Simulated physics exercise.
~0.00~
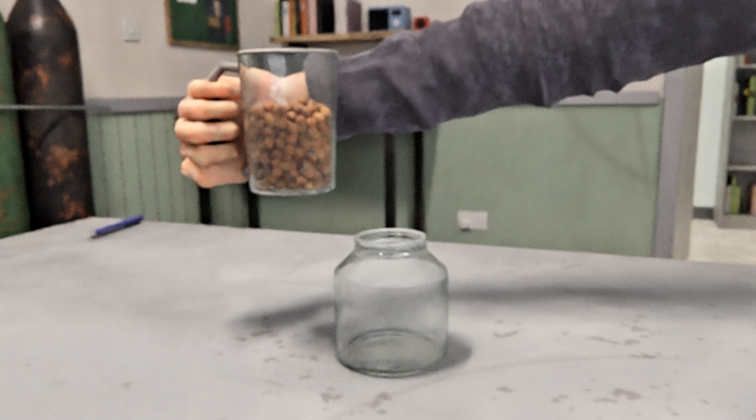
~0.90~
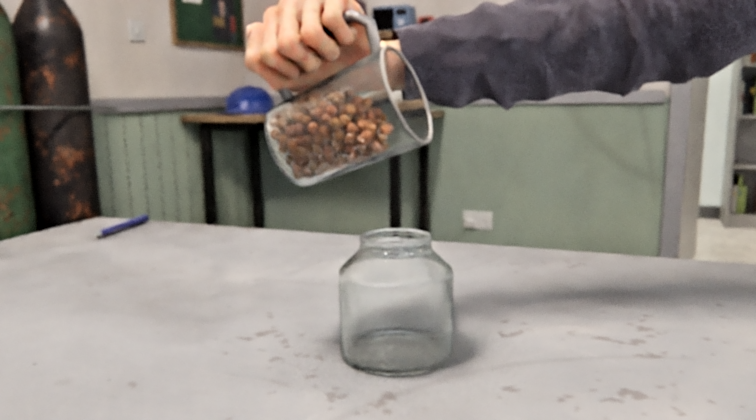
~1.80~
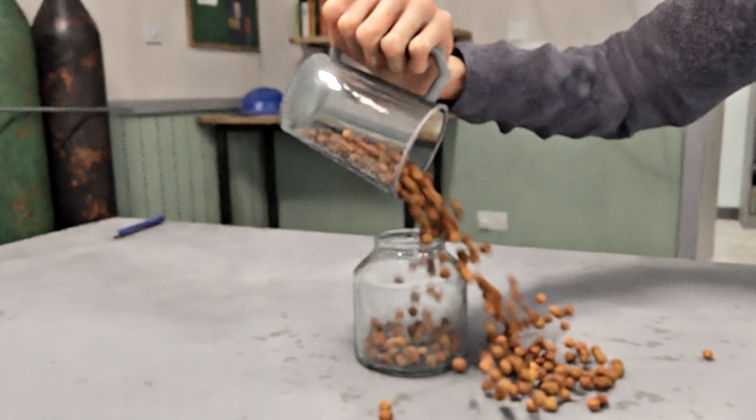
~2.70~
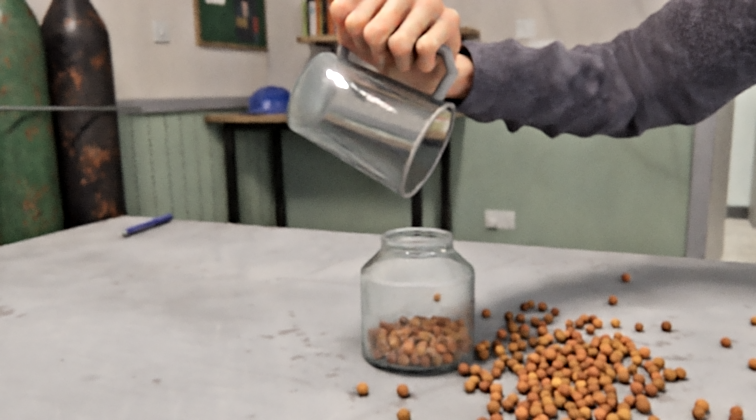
A hand in a dark grey sleeve reaches in from the right, holding a clear measuring cup of brown cereal balls above a pale, stained table, seen from the front in a workshop-like room. An open, empty glass jar stands below, with a blue pen behind to the left and dark green and rusty cylinders beyond. The cup moves right and tips over towards the right. The balls pour out, some dropping into the jar but many missing its right side. Finally the cup is empty, the jar is partly filled, and most balls lie scattered across the table.
